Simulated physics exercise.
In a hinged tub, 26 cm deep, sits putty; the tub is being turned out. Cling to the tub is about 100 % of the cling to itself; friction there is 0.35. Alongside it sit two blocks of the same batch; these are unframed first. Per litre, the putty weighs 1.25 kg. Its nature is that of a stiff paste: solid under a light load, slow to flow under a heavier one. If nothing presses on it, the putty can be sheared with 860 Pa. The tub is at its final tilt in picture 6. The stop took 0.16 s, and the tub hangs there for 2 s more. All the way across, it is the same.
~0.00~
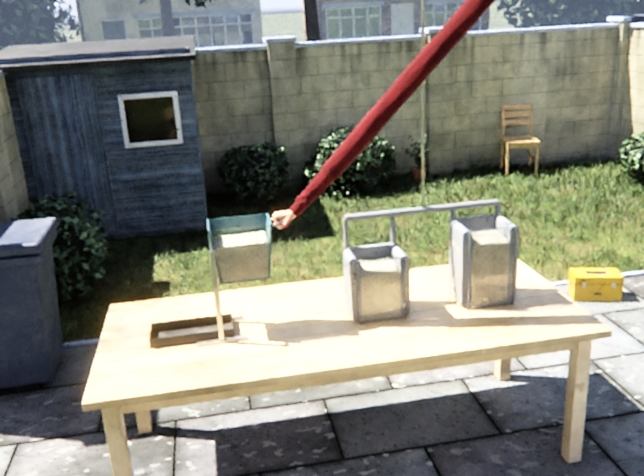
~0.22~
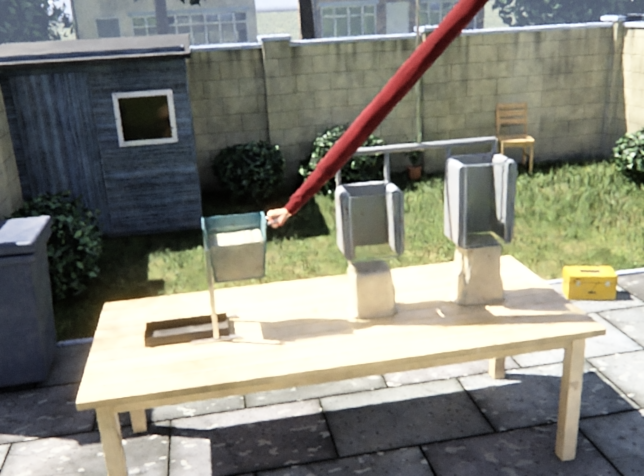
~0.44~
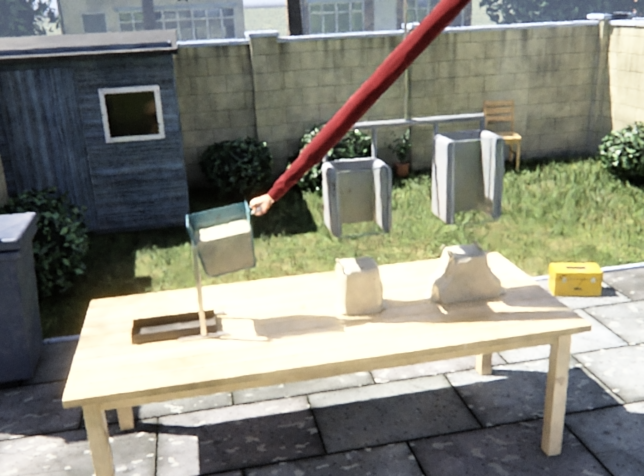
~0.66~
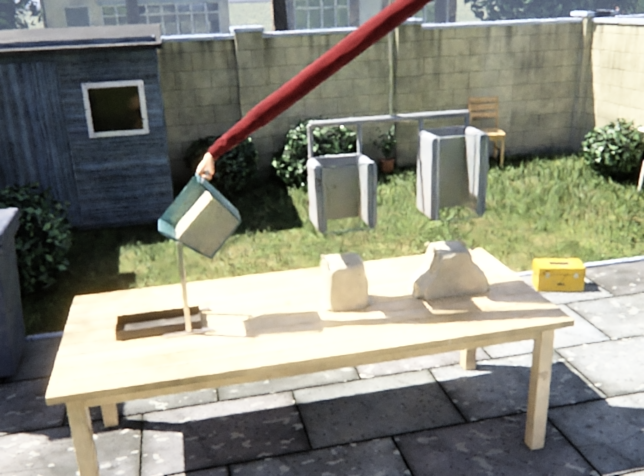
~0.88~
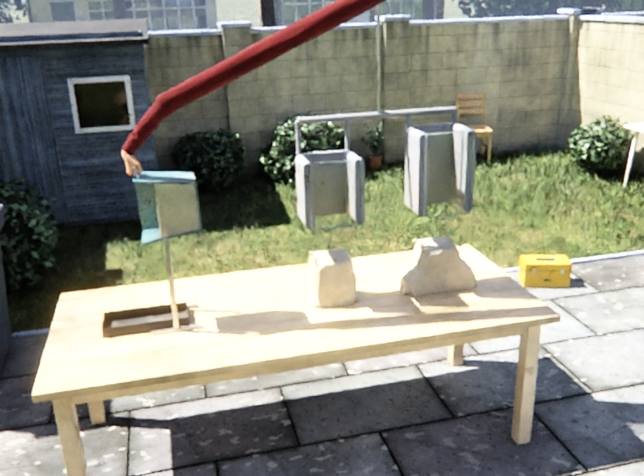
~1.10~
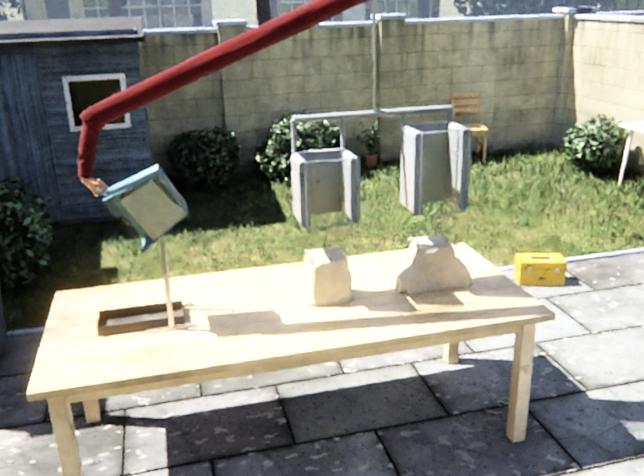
Grey moulds lifting off two pale blocks, the taller one slumping, then a red arm tilting a putty-filled tub over to the left.
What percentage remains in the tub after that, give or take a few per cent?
0 %.
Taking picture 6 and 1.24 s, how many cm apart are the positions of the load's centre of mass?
9 cm.
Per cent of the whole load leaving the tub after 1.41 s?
About 14 percent.
After 1.24 s, the tub is at 119 degrees and holds 90 %.
After 1.41 s, the tub is at 119 degrees and holds 14 %.
After 1.58 s, the tub is at 119 degrees and holds 0 %.
After 1.75 s, the tub is at 119 degrees and holds 0 %.
After 3.10 s, the tub is at 119 degrees and holds 0 %.
